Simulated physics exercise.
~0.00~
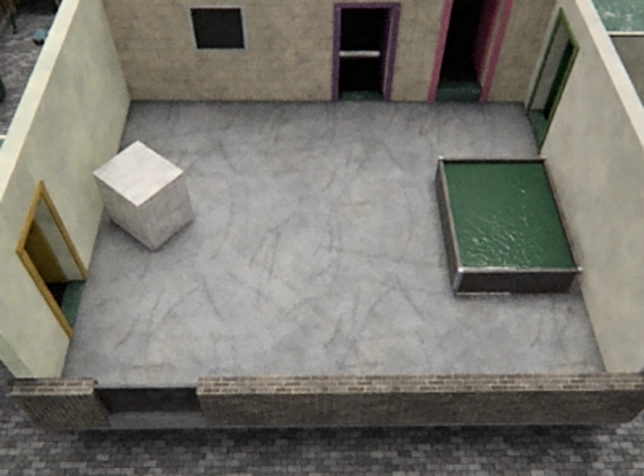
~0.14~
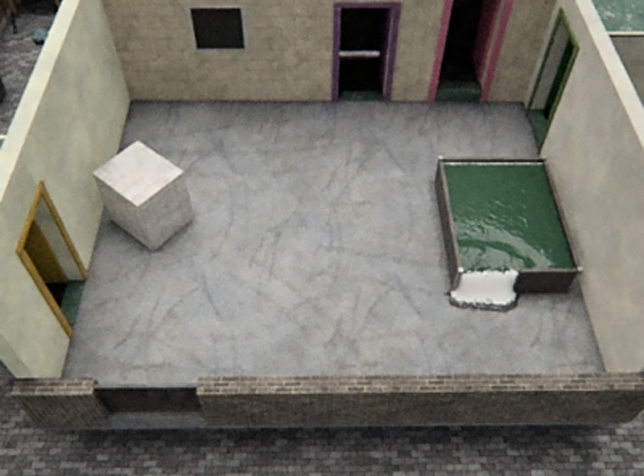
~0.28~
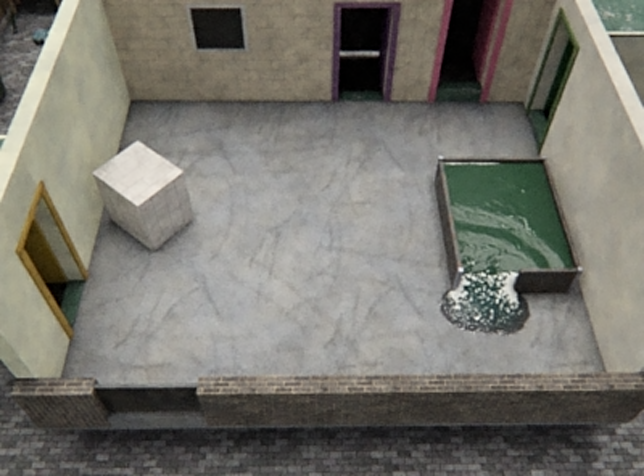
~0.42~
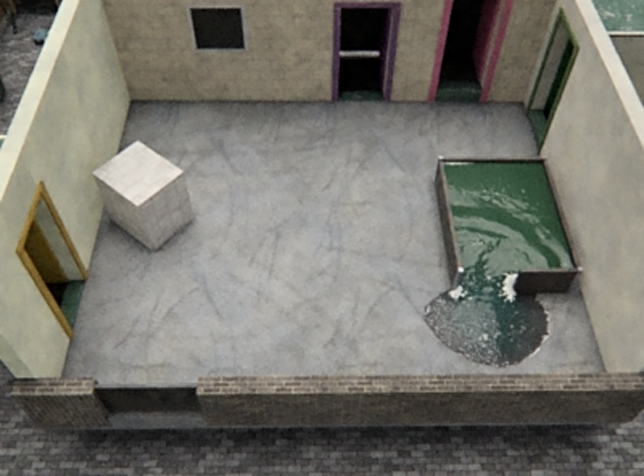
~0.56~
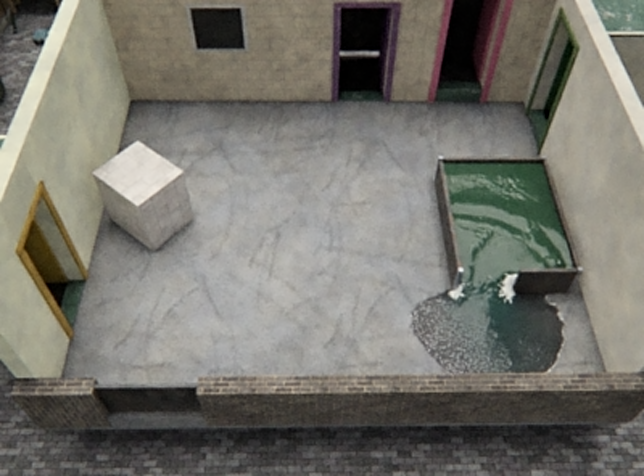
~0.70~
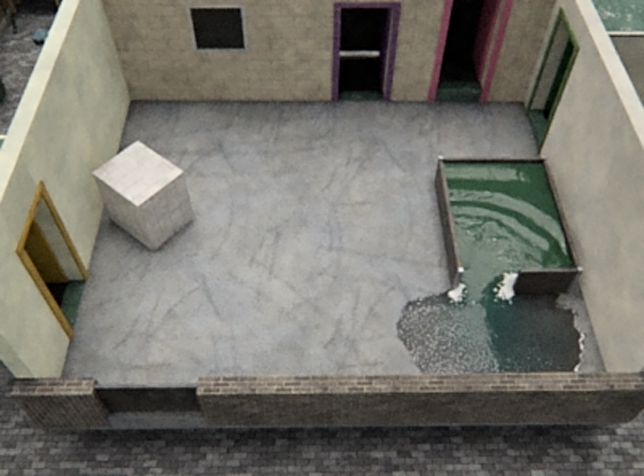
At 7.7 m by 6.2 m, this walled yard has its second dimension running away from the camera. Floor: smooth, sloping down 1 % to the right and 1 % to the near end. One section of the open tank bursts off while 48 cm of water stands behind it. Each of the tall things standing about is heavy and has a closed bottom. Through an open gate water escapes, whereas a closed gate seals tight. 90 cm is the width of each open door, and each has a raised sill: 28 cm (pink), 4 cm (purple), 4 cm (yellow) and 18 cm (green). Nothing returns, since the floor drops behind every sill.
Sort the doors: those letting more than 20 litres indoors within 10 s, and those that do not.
The pink door is among those that do not; the purple door is among those that do not; the yellow door is among those letting more in; the green door is among those that do not.
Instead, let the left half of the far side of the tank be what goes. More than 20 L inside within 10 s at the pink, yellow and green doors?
Then pink would come out on the low side, yellow on the low side and green on the low side.
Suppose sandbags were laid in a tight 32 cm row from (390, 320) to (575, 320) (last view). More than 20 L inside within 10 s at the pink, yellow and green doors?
So then pink is inside it, yellow is inside it and green is inside it.
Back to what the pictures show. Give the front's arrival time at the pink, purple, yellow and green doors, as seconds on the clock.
Arrival: Pink 5.5 s, purple not within the 10 s, yellow 4.0 s, green 4.0 s.
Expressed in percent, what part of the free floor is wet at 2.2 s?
Roughly 15 % of the floor is wet.
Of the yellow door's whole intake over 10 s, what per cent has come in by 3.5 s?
0 per cent, roughly.
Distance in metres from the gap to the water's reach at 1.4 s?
It's close to 2.6 metres.
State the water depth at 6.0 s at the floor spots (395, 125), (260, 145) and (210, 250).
Depths in turn: Roughly 0, 0 and 2 centimetres.
After 1.4 s water covers 10 % of the floor and is deepest (28 cm) near (474, 298); pink door not reached, purple door not reached, yellow door not reached, green door not reached.
After 2.2 s water covers 15 % of the floor and is deepest (34 cm) near (609, 398); pink door not reached, purple door not reached, yellow door not reached, green door not reached.
After 3.5 s water covers 30 % of the floor and is deepest (24 cm) near (609, 398); pink door not reached, purple door not reached, yellow door not reached, green door not reached.
After 6.0 s water covers 45 % of the floor and is deepest (18 cm) near (596, 398); pink door 3 cm at the sill, 0 L in, purple door not reached, yellow door 7 cm at the sill, 13 L in, green door 2 cm at the sill, 0 L in.
After 10.0 s water covers 60 % of the floor and is deepest (14 cm) near (609, 398); pink door 2 cm at the sill, 0 L in, purple door not reached, yellow door 7 cm at the sill, 42 L in, green door 3 cm at the sill, 0 L in.
